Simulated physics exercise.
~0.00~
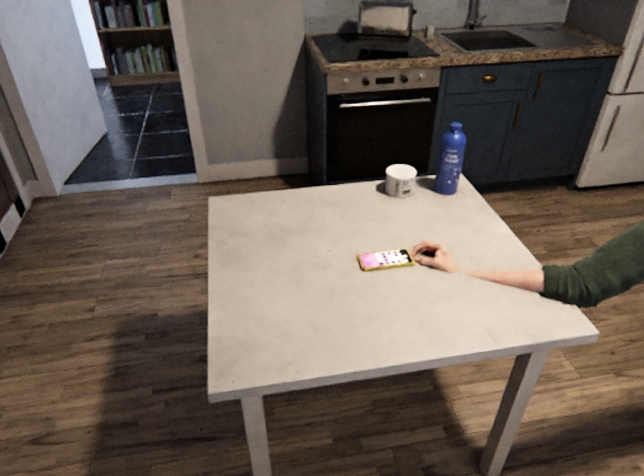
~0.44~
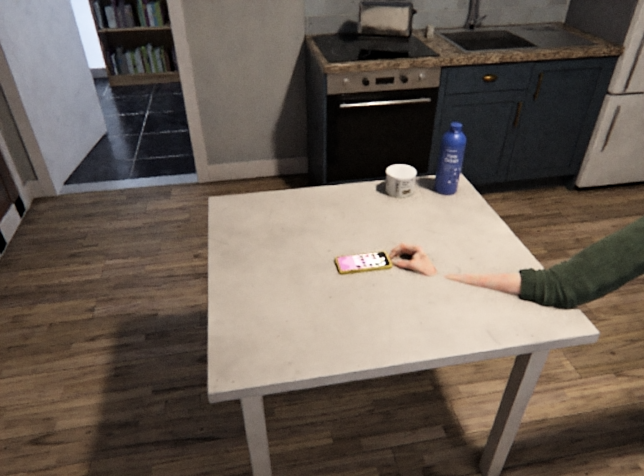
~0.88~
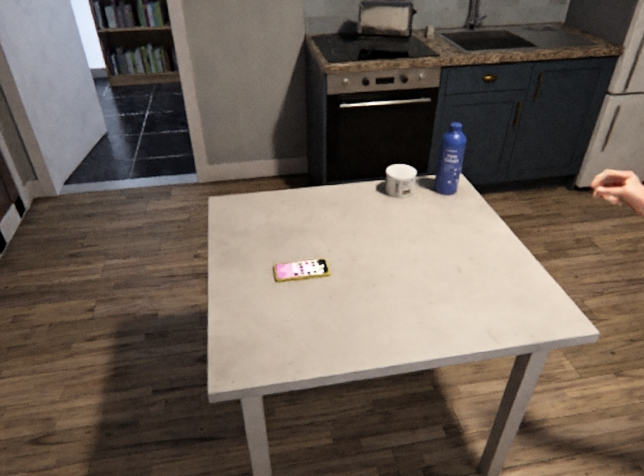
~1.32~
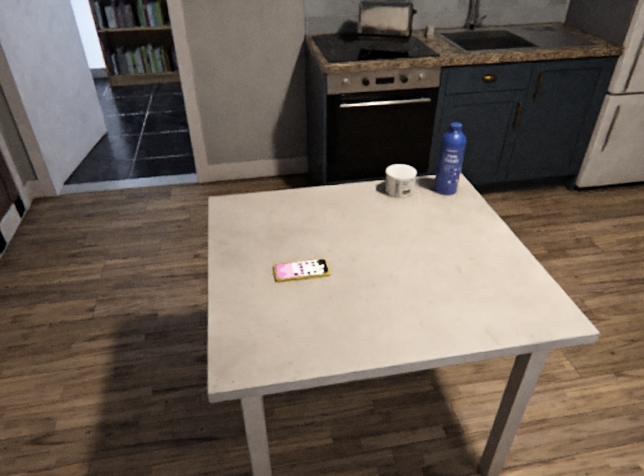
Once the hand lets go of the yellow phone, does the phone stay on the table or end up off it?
The yellow phone stays on the table. It comes to rest left of where it started, well away from the edges.
